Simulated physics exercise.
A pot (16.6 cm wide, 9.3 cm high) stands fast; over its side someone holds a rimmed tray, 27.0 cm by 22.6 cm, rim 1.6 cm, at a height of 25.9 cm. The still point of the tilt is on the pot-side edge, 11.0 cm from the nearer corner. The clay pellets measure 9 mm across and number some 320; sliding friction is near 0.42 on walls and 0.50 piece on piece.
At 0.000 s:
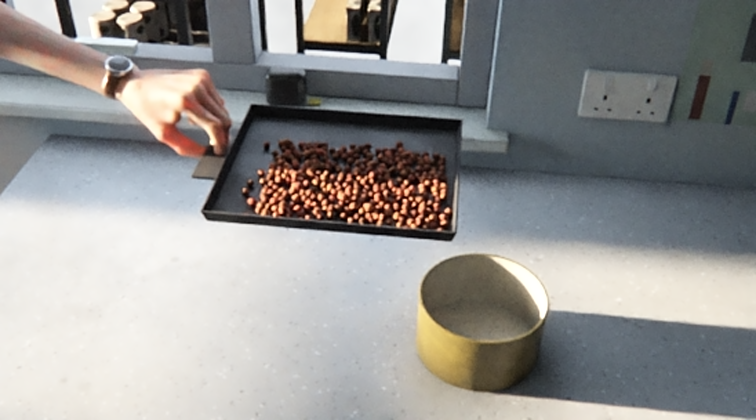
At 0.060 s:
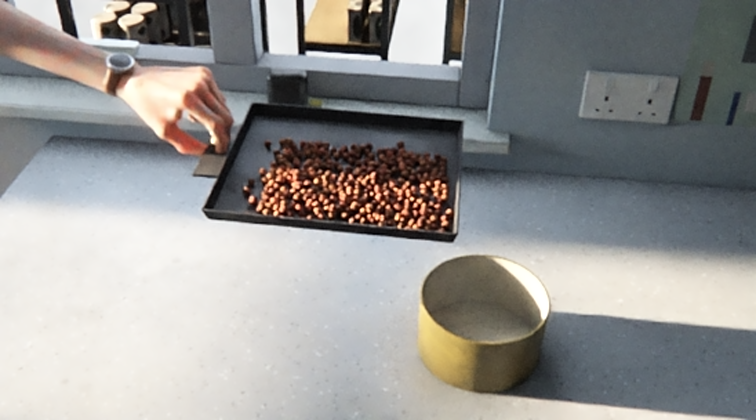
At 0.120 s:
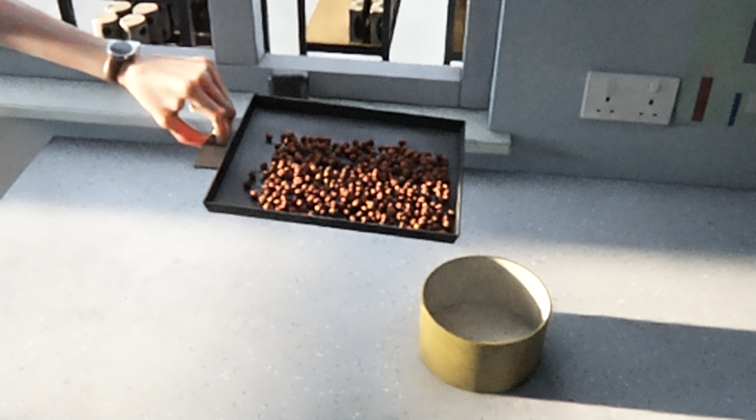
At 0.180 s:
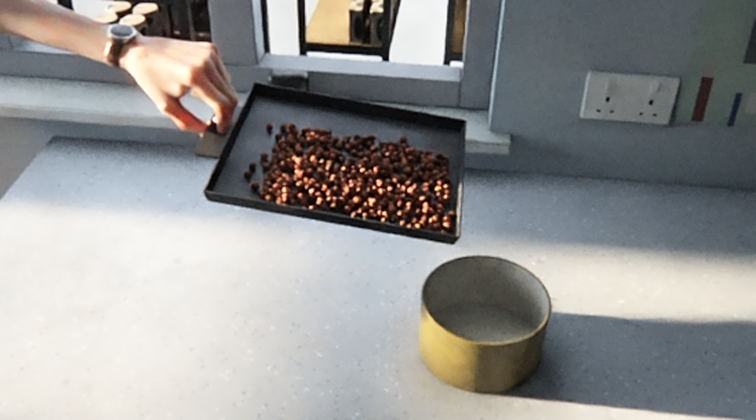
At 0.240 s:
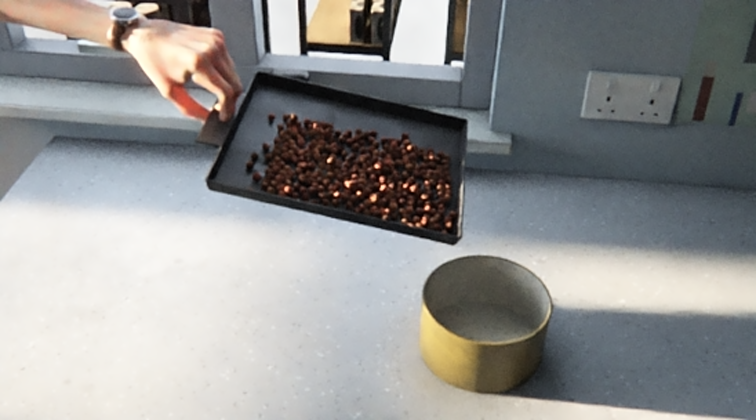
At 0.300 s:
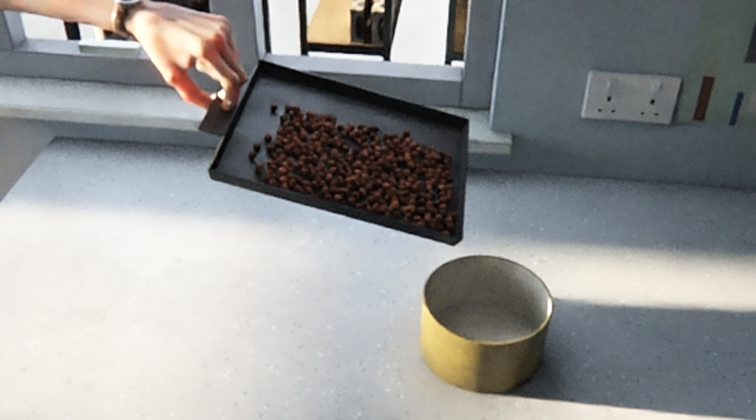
At the start, a hand holds a dark rimmed tray of reddish-brown pellets nearly level above a pale counter, beside a yellowish round pot. The hand then raises the tray's left end, slanting it down toward the right, while the pellets darken and stay spread across it and the pot stays still.
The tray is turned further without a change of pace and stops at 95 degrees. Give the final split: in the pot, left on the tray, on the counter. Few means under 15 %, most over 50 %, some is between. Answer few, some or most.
Pot most, tray few, counter some.
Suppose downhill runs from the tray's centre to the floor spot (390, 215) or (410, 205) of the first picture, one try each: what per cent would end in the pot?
Some 15 and 30 per cent.
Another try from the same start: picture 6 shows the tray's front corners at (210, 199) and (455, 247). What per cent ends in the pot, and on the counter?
Pot 10, counter 90.
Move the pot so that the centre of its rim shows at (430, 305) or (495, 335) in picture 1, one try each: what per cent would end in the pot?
Some 35 and 80 per cent.
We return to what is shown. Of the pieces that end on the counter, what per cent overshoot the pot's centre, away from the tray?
About 70 per cent.
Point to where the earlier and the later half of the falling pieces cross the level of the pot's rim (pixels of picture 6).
First near (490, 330), later near (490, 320).
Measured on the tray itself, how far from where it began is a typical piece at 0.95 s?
About 4 cm.
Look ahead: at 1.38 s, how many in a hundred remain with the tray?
Some 100 per cent of the load.
After 0.95 s, tilt 52 degrees; the tray holds 100 %, the pot 0 %.
After 1.38 s, tilt 77 degrees; the tray holds 100 %, the pot 0 %.
After 1.90 s, tilt 95 degrees; the tray holds 10 %, the pot 30 %.
In the end, at 2.8 s, pot 60 %, tray 0 %, counter 40 %.
